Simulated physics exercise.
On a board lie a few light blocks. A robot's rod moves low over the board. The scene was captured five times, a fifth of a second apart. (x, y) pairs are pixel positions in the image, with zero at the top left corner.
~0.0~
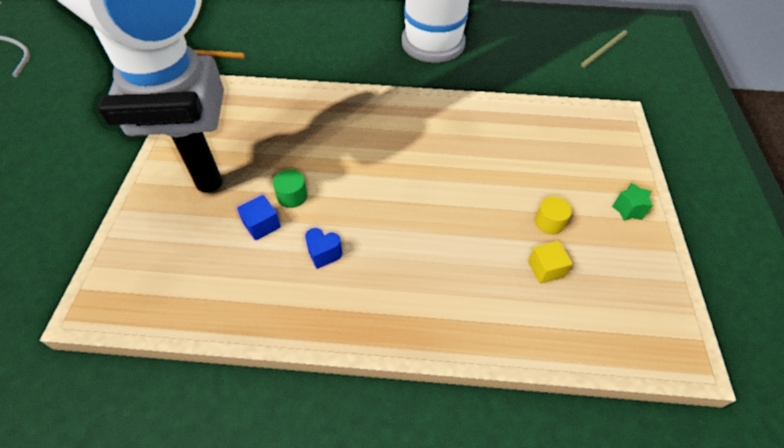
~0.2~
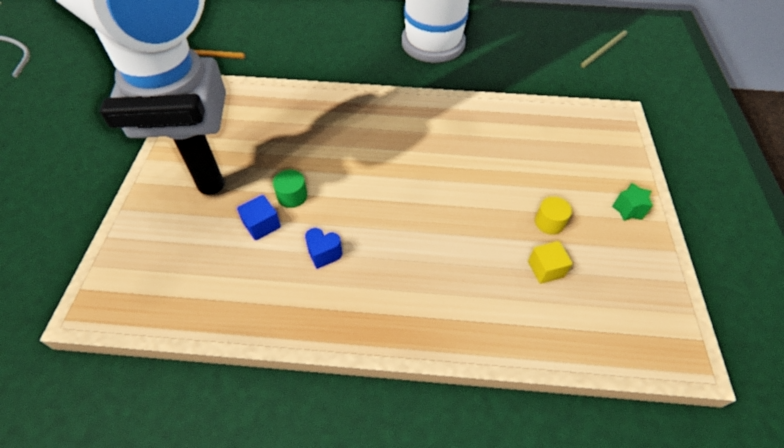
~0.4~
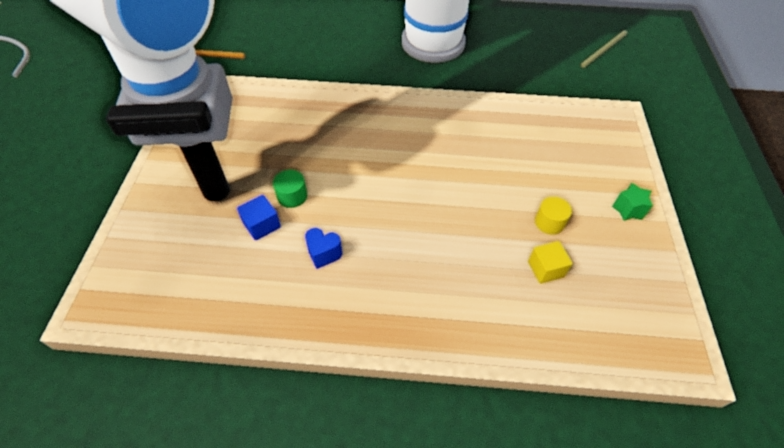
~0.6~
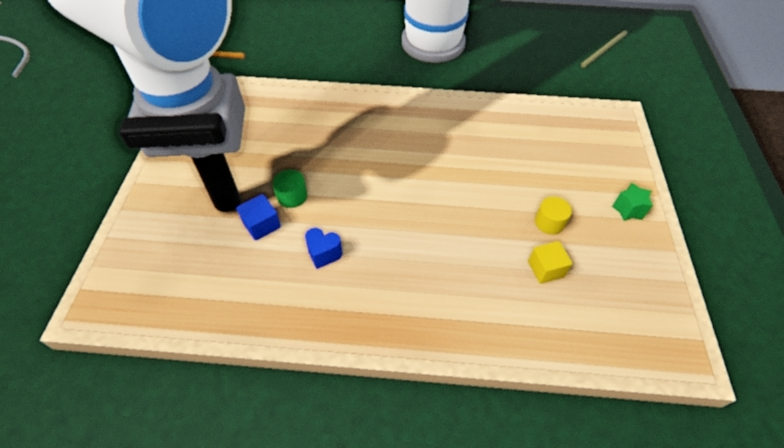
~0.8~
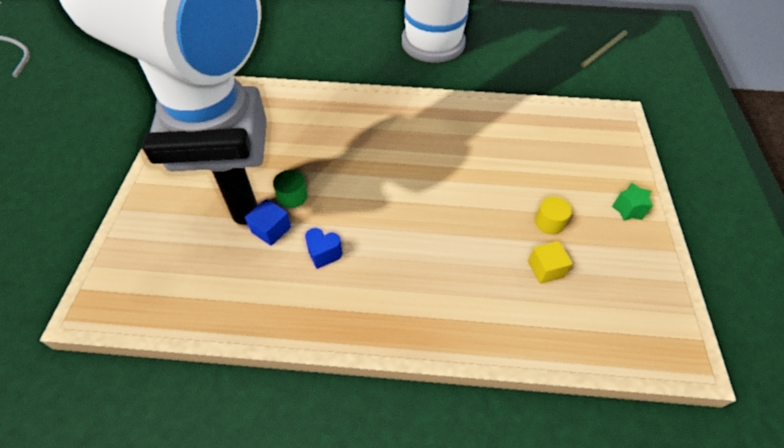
The clip shows a robot arm above a wooden board with small blue, green and yellow blocks; its black rod moves slightly right and toward the viewer, then nudges the blue cube a short way right while the other blocks stay still.
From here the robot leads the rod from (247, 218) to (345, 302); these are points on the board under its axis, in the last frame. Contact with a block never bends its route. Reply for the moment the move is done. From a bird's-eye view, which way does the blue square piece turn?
It makes a counterclockwise turn.
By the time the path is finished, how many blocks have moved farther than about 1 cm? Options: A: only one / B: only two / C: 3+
The one that fits is B, only two.
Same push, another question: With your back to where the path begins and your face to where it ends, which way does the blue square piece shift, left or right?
Left.
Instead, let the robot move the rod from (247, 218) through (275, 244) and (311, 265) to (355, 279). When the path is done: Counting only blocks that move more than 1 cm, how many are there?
By the end, two blocks will have moved.
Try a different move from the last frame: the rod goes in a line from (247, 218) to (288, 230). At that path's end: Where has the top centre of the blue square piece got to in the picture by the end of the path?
It sits at (309, 227).
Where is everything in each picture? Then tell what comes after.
In the first picture, tip of the rod (209, 183), middles of tops, blue square piece (256, 210), green circle (288, 181), blue heart block (321, 240).
In the second picture, rod (211, 185), nothing pushed.
In the third picture, rod (217, 191), nothing pushed.
In the fourth picture, rod (227, 202), nothing pushed.
In the fifth picture, rod (246, 214), blue square piece (266, 215), green circle (288, 181), blue heart block (321, 240).
The first path, step by step. One third of the way, rod (277, 240); blue square piece (304, 233), turned 40° anticlockwise; blue heart block (336, 245).
Two thirds of the way, rod (310, 268); blue square piece (332, 240), turned 75° anticlockwise; blue heart block (367, 245), turned 35° clockwise.
At the end, rod (344, 299); blue square piece (333, 240), turned 80° anticlockwise; green circle unmoved; blue heart block (368, 245), turned 35° clockwise.
